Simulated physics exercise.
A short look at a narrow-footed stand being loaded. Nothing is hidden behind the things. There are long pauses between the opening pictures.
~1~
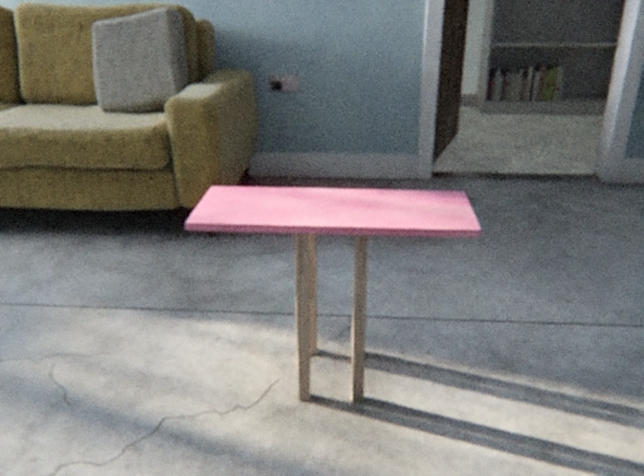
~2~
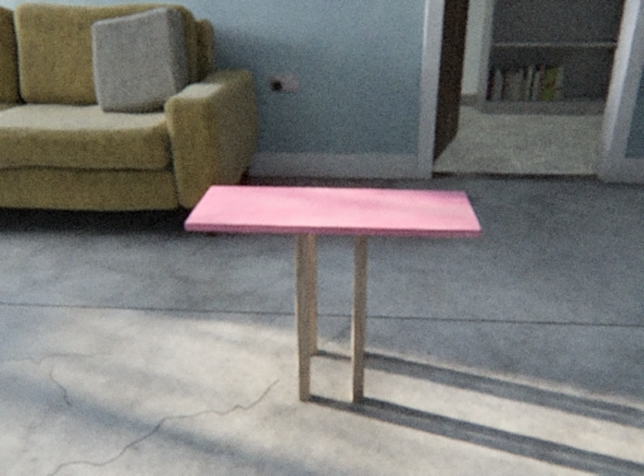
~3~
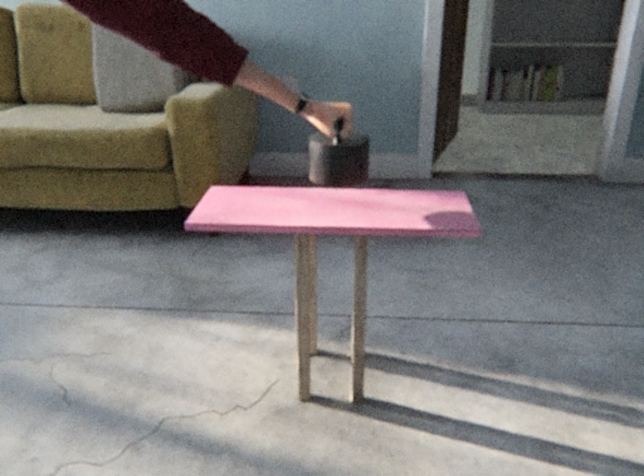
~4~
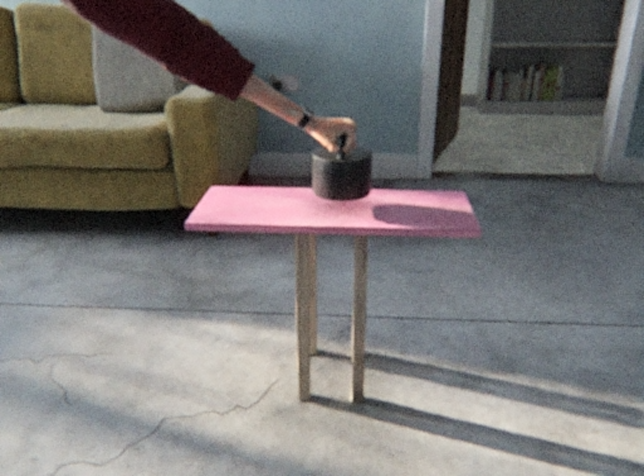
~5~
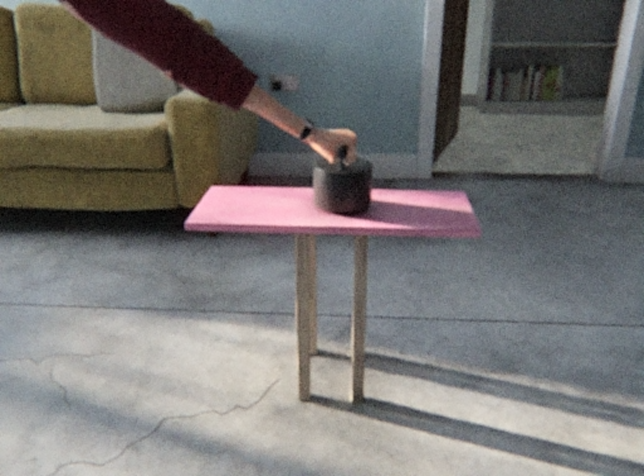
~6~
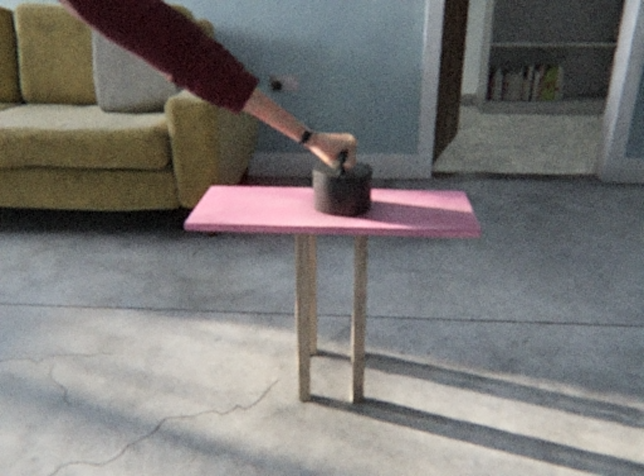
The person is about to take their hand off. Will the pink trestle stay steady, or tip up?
The pink trestle stays flat on its feet.
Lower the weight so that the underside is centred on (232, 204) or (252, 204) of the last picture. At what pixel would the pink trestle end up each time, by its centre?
Near (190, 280) and (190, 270).
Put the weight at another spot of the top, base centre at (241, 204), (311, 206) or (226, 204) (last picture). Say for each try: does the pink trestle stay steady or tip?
In turn it goes over; keeps steady; overbalances.
Then, 0.40 s later than the last frame, pink trestle at rest near (334, 210).
When it is over, the pink trestle keeps steady, near (334, 210).
